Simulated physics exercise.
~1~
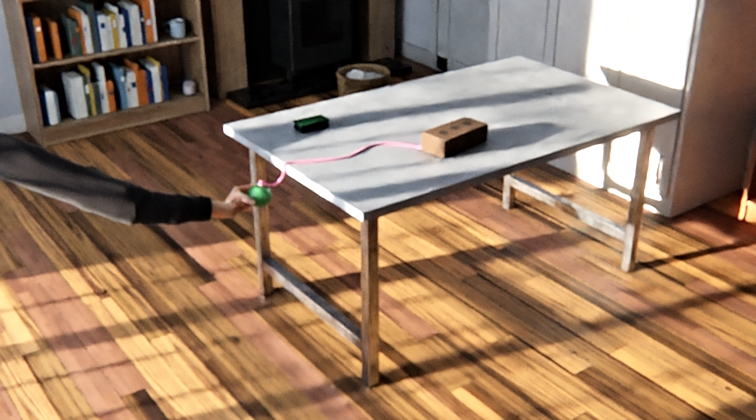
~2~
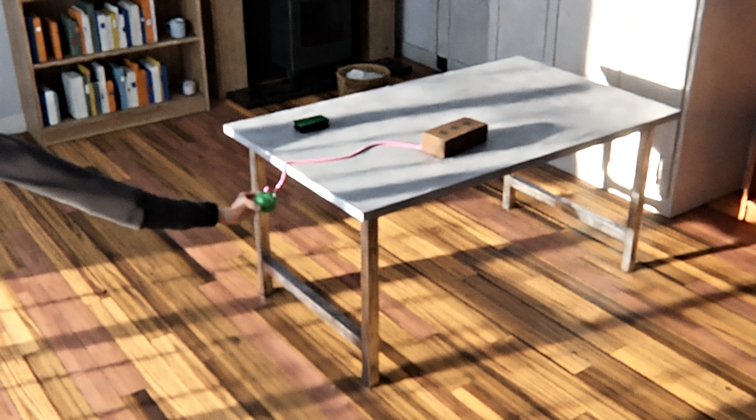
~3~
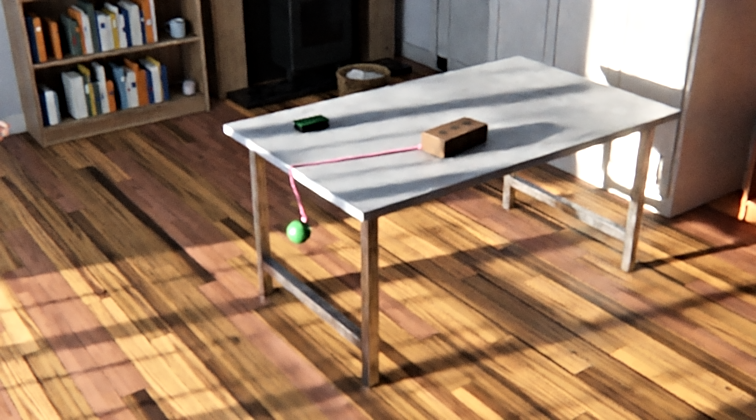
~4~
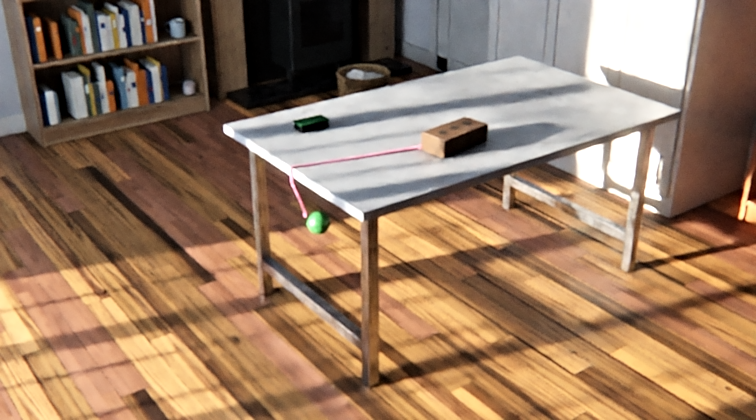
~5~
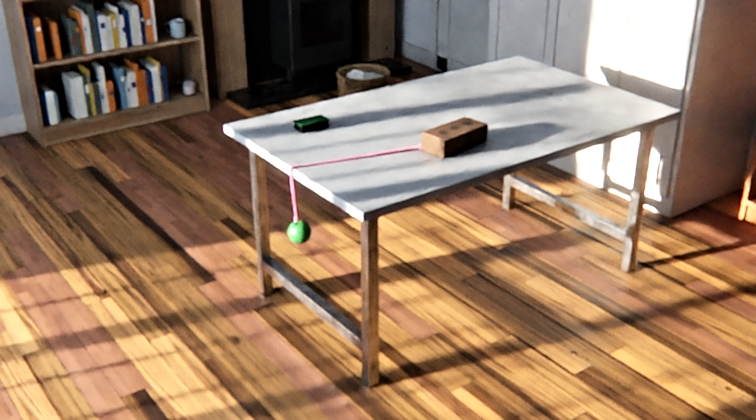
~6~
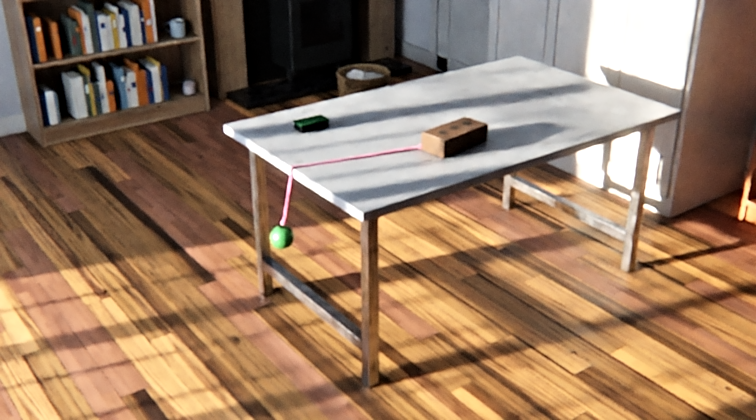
In a sunlit room, a hand releasing a green apple on a pink cord, which swings below the table edge, brick unmoved.
